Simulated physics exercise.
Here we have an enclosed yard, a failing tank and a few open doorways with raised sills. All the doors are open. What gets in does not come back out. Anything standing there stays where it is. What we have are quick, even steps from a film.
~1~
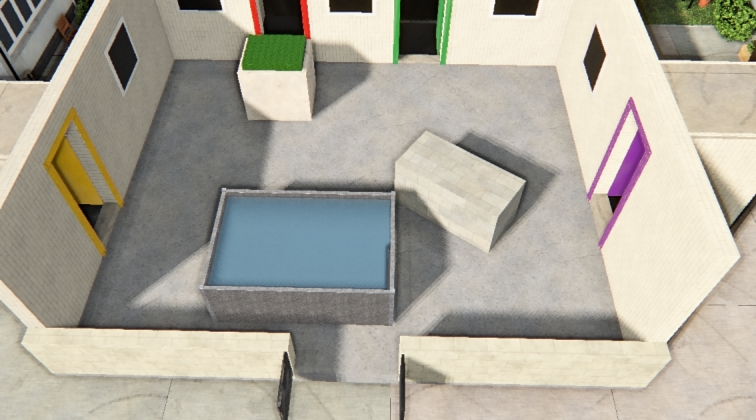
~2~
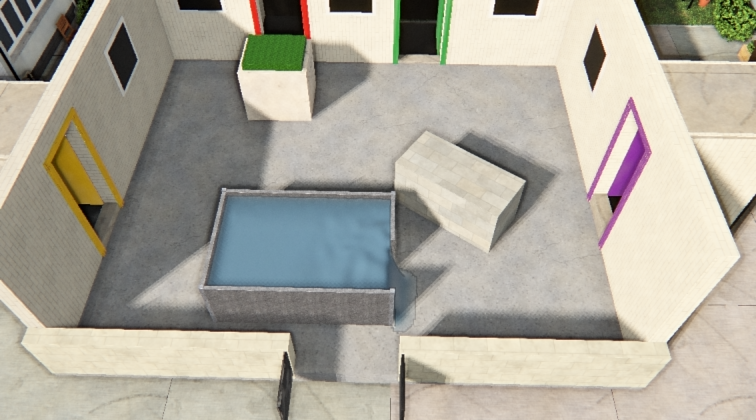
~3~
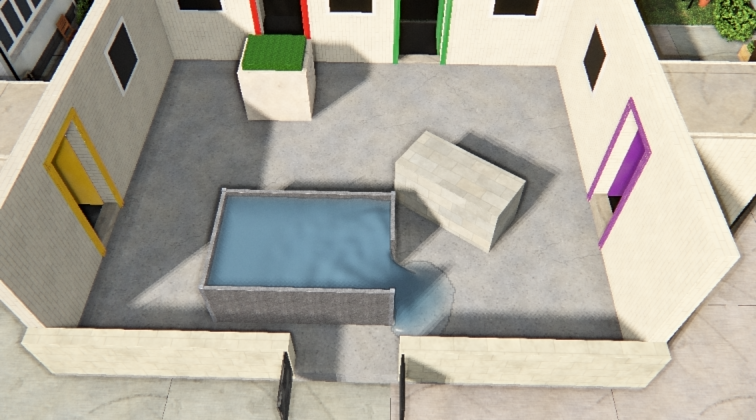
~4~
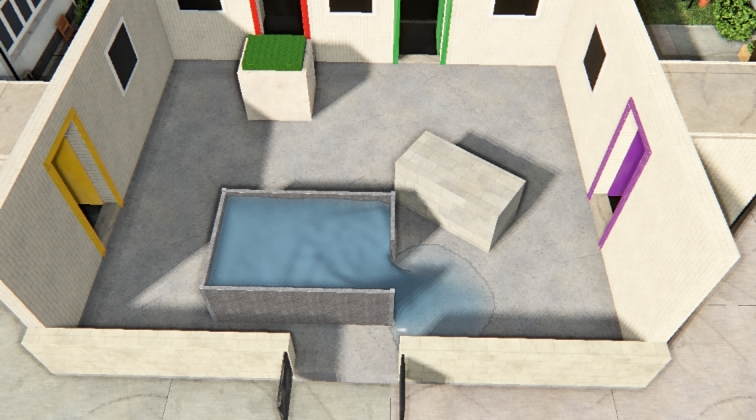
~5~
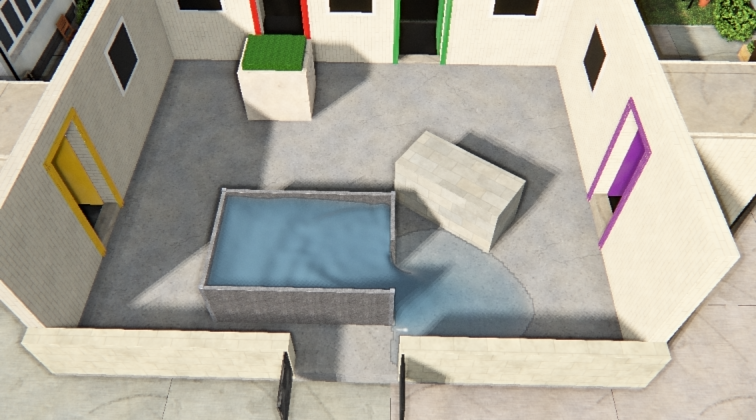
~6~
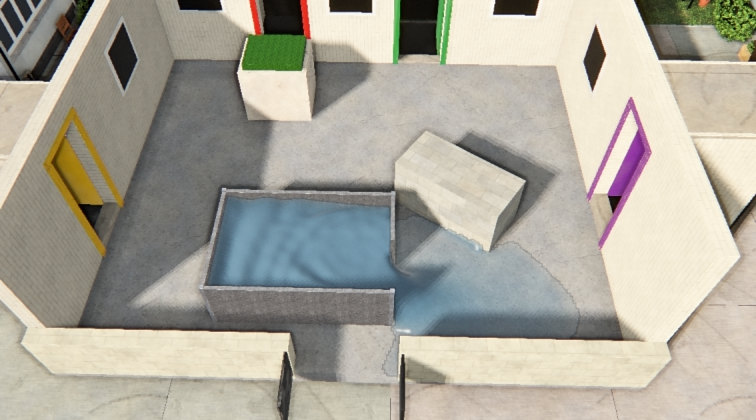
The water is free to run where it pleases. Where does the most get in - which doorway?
At the green doorway.
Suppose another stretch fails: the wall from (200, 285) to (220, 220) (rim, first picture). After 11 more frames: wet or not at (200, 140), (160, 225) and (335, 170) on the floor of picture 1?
Going through them in turn, I'd call them sodden, sodden and spared.
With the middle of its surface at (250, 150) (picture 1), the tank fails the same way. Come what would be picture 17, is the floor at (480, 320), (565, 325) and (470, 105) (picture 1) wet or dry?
Result, in order: Affected; affected; affected.
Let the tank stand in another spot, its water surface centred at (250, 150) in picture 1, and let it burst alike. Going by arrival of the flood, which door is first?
Answer: The green door.
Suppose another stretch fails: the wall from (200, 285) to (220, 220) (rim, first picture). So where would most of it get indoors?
That would be the one in yellow, I think.
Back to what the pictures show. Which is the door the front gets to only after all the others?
I'd point to the yellow-painted one.
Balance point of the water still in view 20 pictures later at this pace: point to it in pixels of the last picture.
My guess is about (430, 258).
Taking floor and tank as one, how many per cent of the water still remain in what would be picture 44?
My figure: Some 98 per cent.
A moment on, water covers 15 % of the floor; red door not reached, green door not reached, yellow door not reached, purple door wet at the sill, nothing in.
Next, water covers 20 % of the floor; red door not reached, green door not reached, yellow door not reached, purple door wet at the sill, nothing in.
Then, water covers 40 % of the floor; red door not reached, green door not reached, yellow door not reached, purple door a trickle in.
Later, water covers 60 % of the floor; red door wet at the sill, nothing in, green door some in, yellow door not reached, purple door a trickle in.
In the end, water covers 90 % of the floor; red door wet at the sill, nothing in, green door a lot in, yellow door wet at the sill, nothing in, purple door a trickle in; the green door has let in the most.
